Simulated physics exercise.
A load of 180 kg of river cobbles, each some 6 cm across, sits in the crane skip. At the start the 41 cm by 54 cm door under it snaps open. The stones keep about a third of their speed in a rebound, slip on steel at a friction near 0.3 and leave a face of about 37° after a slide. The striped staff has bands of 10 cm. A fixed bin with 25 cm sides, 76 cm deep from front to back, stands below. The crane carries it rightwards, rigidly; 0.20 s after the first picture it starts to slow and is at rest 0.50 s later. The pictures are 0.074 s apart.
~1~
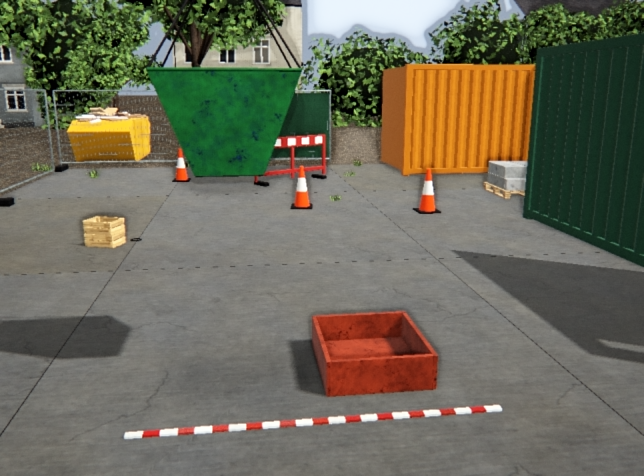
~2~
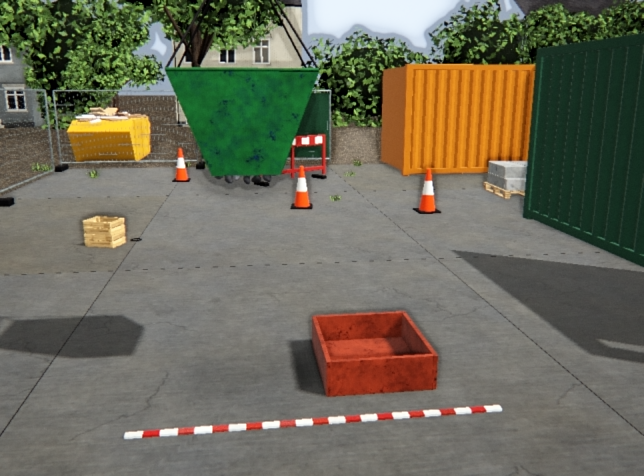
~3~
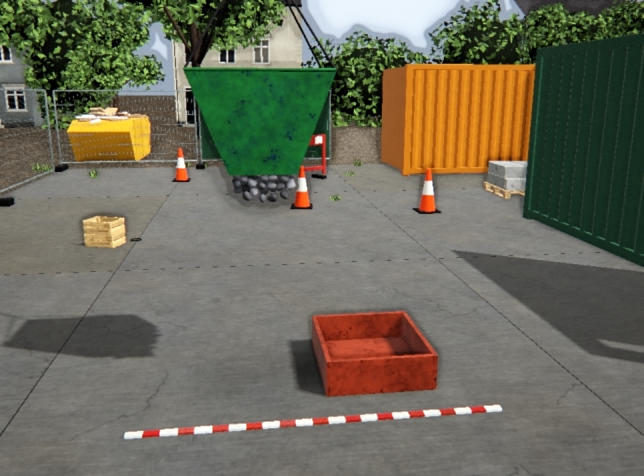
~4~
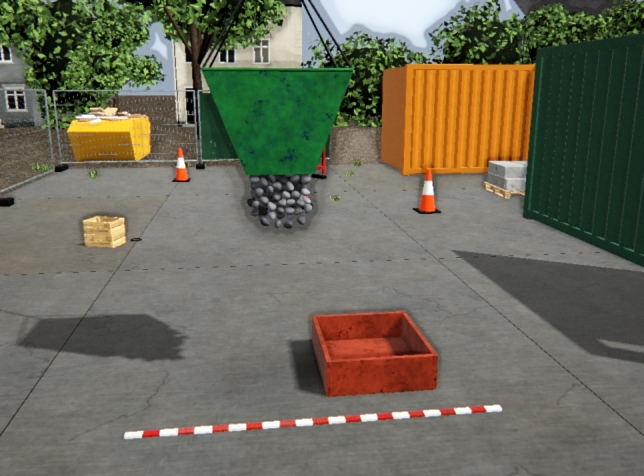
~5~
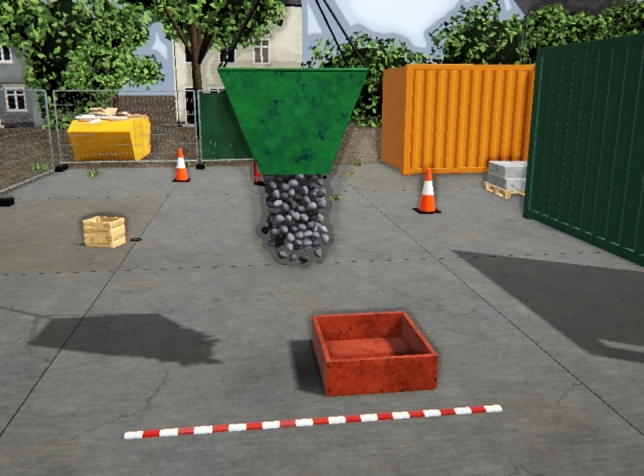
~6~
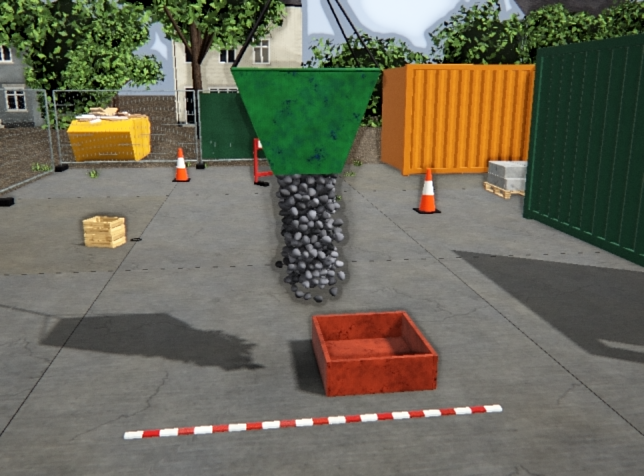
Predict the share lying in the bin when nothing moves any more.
Close to 92 in a hundred.
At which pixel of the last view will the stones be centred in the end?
Around (369, 346).
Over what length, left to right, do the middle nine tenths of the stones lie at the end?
Roughly 60 cm.
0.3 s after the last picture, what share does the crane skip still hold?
About 0 per cent.
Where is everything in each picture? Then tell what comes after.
In the first frame, the outlet is at (229, 167); nothing has dropped yet.
In the second frame, the outlet is at (246, 167); 5 % is out.
In the third frame, outlet at (263, 167), the stream shows down to (264, 195); 84 % still inside.
In the fourth frame, outlet at (280, 166), the stream shows down to (279, 221); 67 % still inside.
In the fifth frame, outlet at (295, 166), the stream shows down to (295, 253); 48 % still inside.
In the sixth frame, outlet at (307, 166), the stream shows down to (311, 292); 28 % still inside.
Then, 0.3 s after the last picture, 0 % in the crane skip, 3 % falling or lying left of the bin, 97 % falling or lying in the bin; the stones farthest right are at (409, 344).
Then, 0.7 s after the last picture, 0 % in the crane skip, 4 % falling or lying left of the bin, 92 % falling or lying in the bin, 4 % falling or lying beside or right of the bin; the stones farthest right are at (471, 348).
Then, 1.3 s after the last picture, 0 % in the crane skip, 4 % falling or lying left of the bin, 92 % falling or lying in the bin, 4 % falling or lying beside or right of the bin; the stones farthest right are at (524, 360).
Then, 2.2 s after the last picture, 0 % in the crane skip, 4 % falling or lying left of the bin, 92 % falling or lying in the bin, 4 % falling or lying beside or right of the bin; the stones farthest right are at (527, 360).
Then, 4.1 s after the last picture, 0 % in the crane skip, 4 % left of the bin, 92 % in the bin, 4 % beside or right of the bin; the stones farthest right are at (527, 360).
